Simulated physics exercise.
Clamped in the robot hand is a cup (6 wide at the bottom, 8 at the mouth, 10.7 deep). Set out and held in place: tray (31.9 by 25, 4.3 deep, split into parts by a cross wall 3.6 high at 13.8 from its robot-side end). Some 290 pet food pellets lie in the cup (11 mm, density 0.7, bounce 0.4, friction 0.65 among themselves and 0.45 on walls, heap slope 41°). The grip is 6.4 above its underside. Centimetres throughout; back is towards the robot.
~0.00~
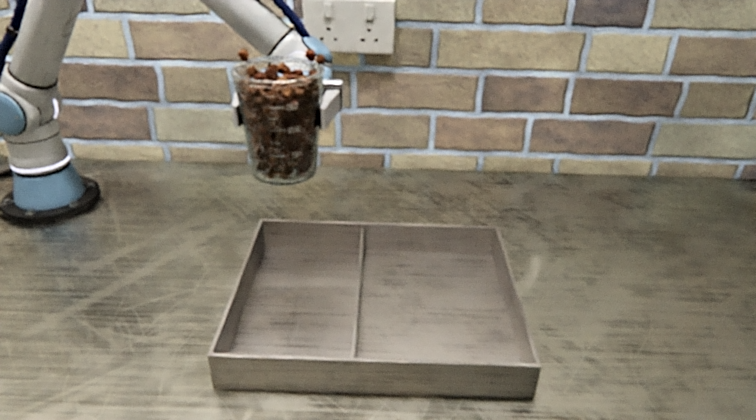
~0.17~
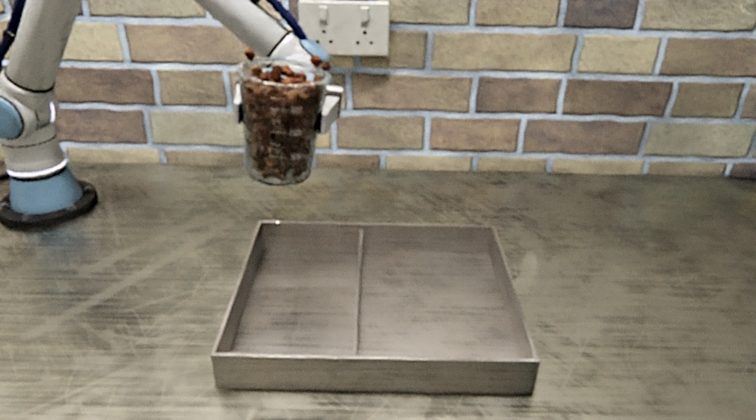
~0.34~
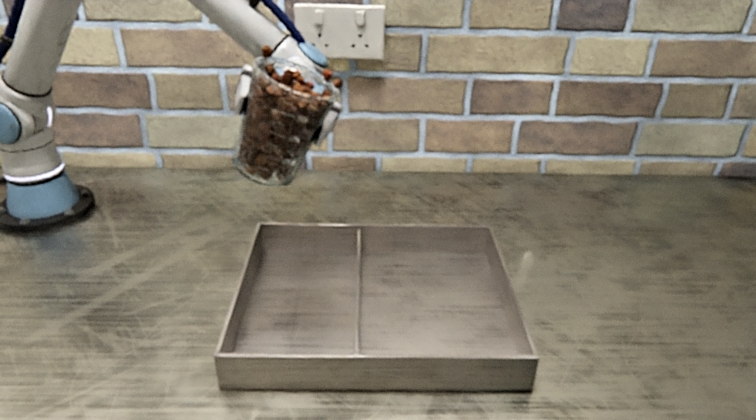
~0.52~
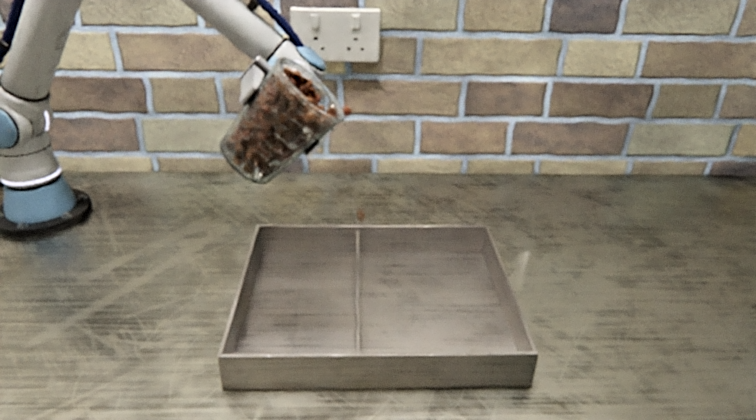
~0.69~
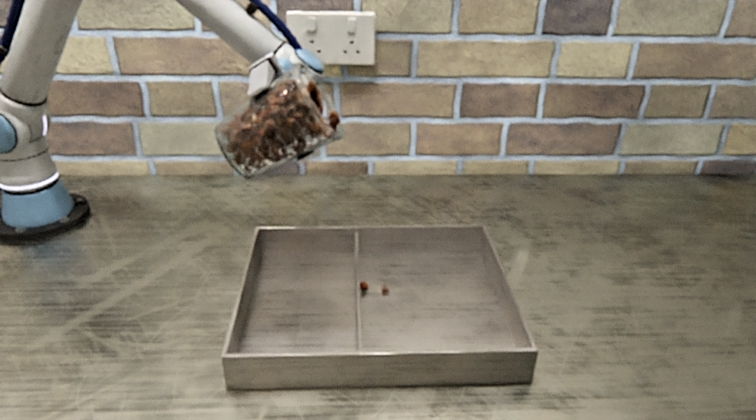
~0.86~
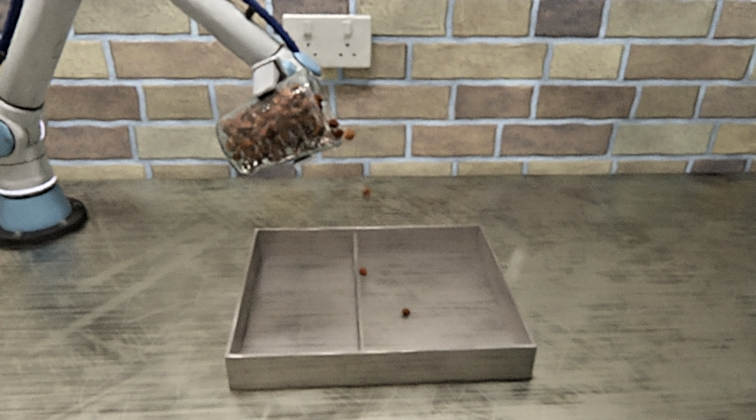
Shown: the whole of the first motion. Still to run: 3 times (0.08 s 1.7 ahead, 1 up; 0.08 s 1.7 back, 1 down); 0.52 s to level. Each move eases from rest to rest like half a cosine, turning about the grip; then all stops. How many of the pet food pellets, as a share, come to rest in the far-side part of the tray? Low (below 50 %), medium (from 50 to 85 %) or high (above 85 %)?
In the far-side part of the tray the share is low, below 50 %.
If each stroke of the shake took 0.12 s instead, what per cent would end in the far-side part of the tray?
It would be near 10 per cent.
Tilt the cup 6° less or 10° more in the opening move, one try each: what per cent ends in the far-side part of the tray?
About 30 and 55 per cent.
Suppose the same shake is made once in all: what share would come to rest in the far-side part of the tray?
In that case some 20 per cent.
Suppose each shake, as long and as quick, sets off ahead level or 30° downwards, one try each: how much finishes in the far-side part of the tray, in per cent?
About 25 and 15 per cent.
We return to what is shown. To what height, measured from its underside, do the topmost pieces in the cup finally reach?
About 9.5 cm.
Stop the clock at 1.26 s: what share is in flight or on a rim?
Some 12 per cent.
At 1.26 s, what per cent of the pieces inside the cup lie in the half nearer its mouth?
About 55 per cent.
After 1.26 s, tilted 65° forward, highest piece 28 above the table; 205 in the cup, 46 in the far-side part, 1 in the robot-side part, 34 in flight or on a rim.
After 1.66 s, tilted 21° forward, highest piece 28 above the table; 177 in the cup, 99 in the far-side part, 10 in the robot-side part.
After 2.06 s, level, highest piece 28 above the table; 177 in the cup, 99 in the far-side part, 10 in the robot-side part.
After 3.11 s, level, highest piece 28 above the table; 177 in the cup, 99 in the far-side part, 10 in the robot-side part.
In the end, 177 in the cup, 99 in the far-side part, 10 in the robot-side part. That is 35 % in the far-side part of the tray.
